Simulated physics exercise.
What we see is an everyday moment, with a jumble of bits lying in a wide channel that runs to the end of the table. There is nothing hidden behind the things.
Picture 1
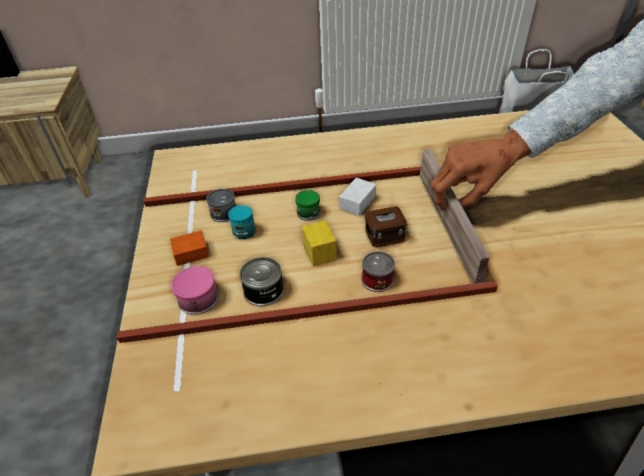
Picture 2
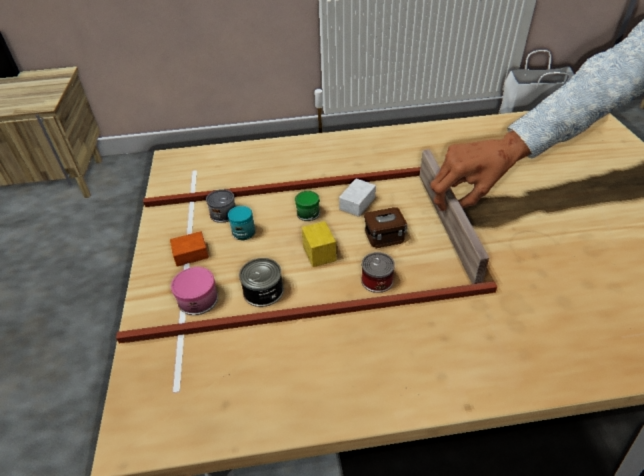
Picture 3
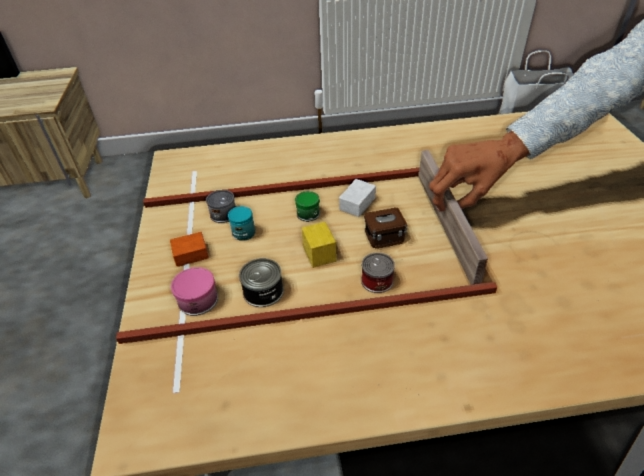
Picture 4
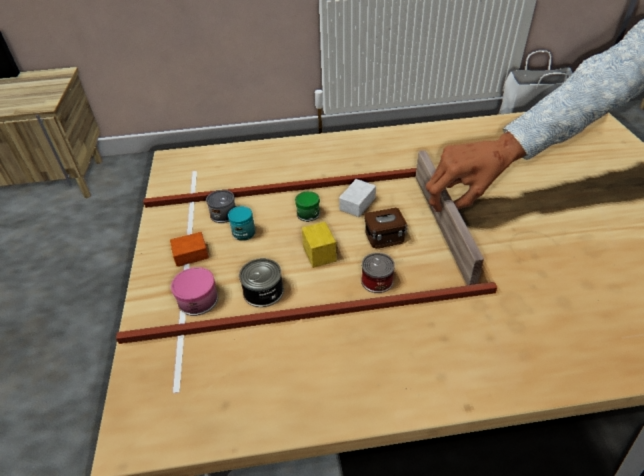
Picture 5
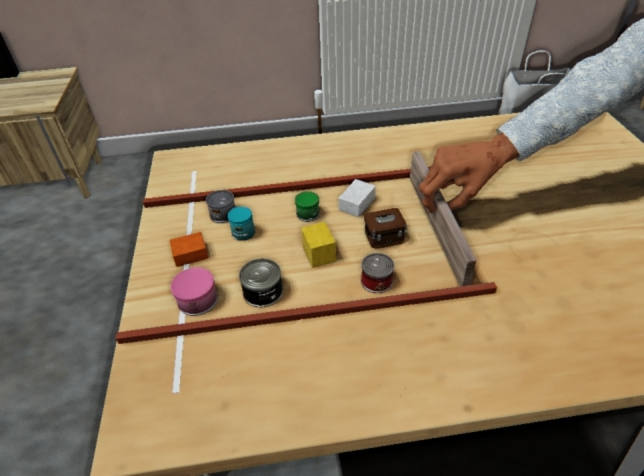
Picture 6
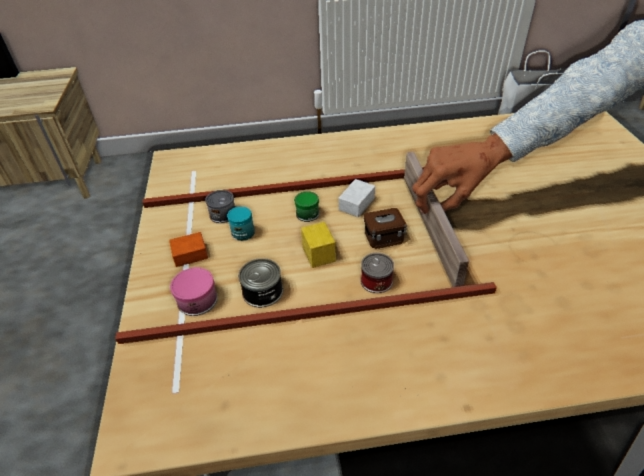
On a pale wooden table in a room with a radiator on the wall, seen from above by a still camera, two dark red strips edge a wide channel. Between them sit pink, black, teal, grey, green and red tins, with orange, yellow and white blocks and a brown case, near a white line at left. From the right, a patterned-sleeved arm slides a grey board slightly leftward, while the objects stay still.
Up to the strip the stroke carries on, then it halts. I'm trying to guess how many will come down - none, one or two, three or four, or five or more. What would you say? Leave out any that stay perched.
Most likely the sweep will knock off one or two.
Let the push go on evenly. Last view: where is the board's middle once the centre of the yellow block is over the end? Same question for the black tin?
About (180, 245), and about (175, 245) for the other.
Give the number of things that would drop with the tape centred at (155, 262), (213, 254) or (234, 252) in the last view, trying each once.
Tallies in the order given: 7, 1, 0.
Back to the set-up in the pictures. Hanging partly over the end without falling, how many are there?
My count gives 2.
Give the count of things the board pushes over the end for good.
2.
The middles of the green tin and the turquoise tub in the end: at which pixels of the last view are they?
First object about (151, 225); second object about (149, 239).
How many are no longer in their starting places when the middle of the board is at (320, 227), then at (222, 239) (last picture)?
Moved so far: 5, later 10.
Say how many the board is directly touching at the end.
Number in contact with it: 3.
Soon after, none off yet; orange block at rest near (189, 249); pink tin at rest near (195, 291); grey pot at rest near (221, 207).
After that, none off yet; orange block at rest near (189, 249); pink tin displaced a little near (177, 293); grey pot displaced a little near (209, 206).
In the end, the number that fall off is one or two; gone, pink tin and orange block.
